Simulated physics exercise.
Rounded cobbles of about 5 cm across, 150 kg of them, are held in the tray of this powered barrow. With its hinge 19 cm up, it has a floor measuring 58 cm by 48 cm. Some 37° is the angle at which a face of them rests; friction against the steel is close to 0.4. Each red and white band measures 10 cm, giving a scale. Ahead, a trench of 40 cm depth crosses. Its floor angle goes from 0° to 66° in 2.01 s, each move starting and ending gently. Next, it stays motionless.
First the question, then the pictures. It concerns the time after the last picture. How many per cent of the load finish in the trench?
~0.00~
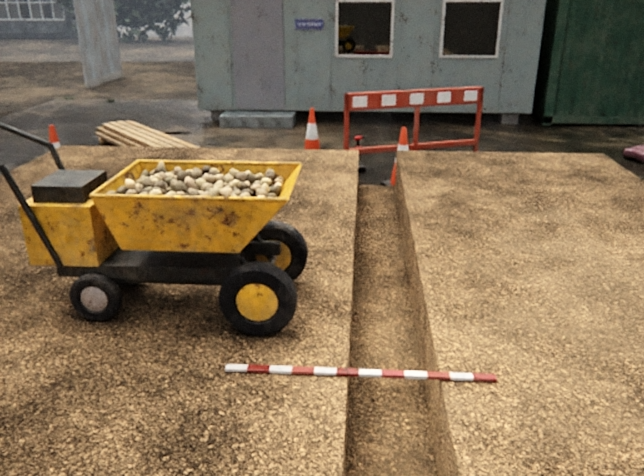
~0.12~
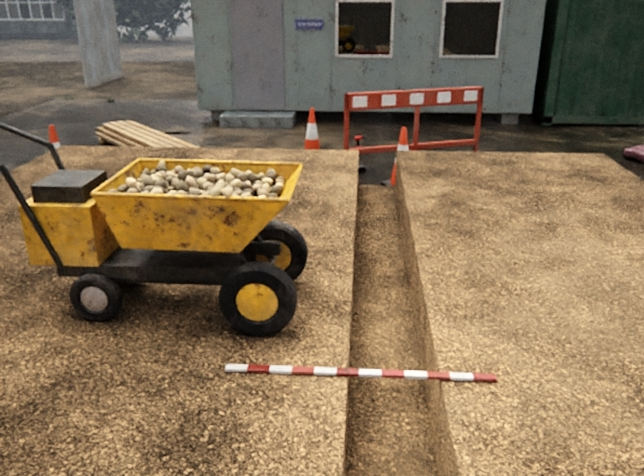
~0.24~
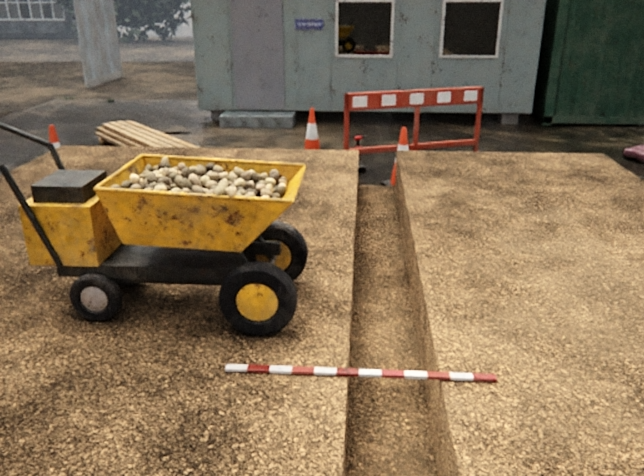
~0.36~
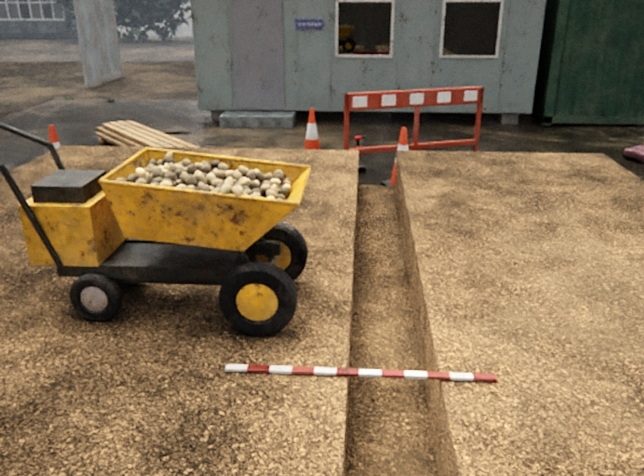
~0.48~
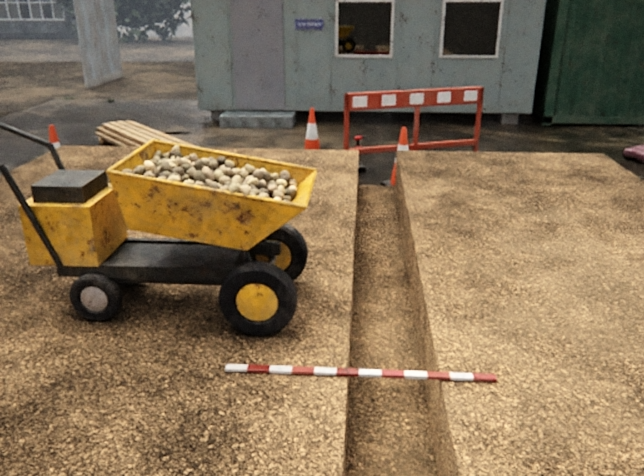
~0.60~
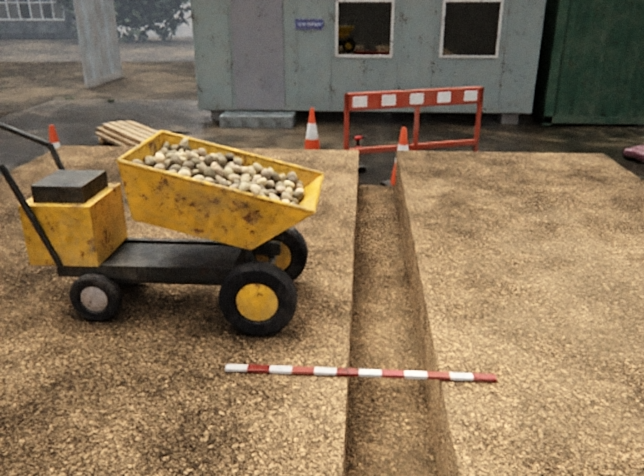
About 89 per cent.
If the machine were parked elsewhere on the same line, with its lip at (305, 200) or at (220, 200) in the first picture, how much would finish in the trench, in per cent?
Close to 70 percent in the first case, 80 percent in the second.
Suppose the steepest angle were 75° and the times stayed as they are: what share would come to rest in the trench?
Some 90% would finish there.
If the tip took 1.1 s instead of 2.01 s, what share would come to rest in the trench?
Trench share: Approx. 75%.
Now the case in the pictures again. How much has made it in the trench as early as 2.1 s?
45 per cent, give or take.
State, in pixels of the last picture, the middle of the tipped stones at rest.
At about pixel (398, 360) in the last view.
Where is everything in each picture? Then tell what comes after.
In the first picture, lip at (287, 200), floor tilted 0°, highest stones at (200, 177).
In the second picture, the tray is at 1°, its lip at (288, 200); the top of the load is at (201, 176); the stones move at 0.1 m/s on average.
In the third picture, lip at (292, 202), floor tilted 3°, highest stones at (177, 171); the stones move at 0.2 m/s on average.
In the fourth picture, lip at (298, 204), floor tilted 6°, highest stones at (177, 165); the stones move at 0.3 m/s on average.
In the fifth picture, the tray is at 9°, its lip at (306, 207); the top of the load is at (180, 159); the stones move at 0.3 m/s on average.
In the sixth picture, the tray is at 14°, its lip at (314, 212); the top of the load is at (184, 152); the stones move at 0.4 m/s on average.
After 1.5 s the floor is at 56°; 99 % in the tray, 1 % in the trench; the foremost stones are at (380, 266).
After 2.1 s the floor is at 66°; 50 % in the tray, 43 % in the trench, 7 % past the trench; the foremost stones are at (476, 308).
After 2.5 s the floor is at 66°; 26 % in the tray, 63 % in the trench, 11 % past the trench; the foremost stones are at (512, 297).
After 4.4 s the floor is at 66°; 0 % in the tray, 89 % in the trench, 11 % past the trench; the foremost stones are at (521, 291).
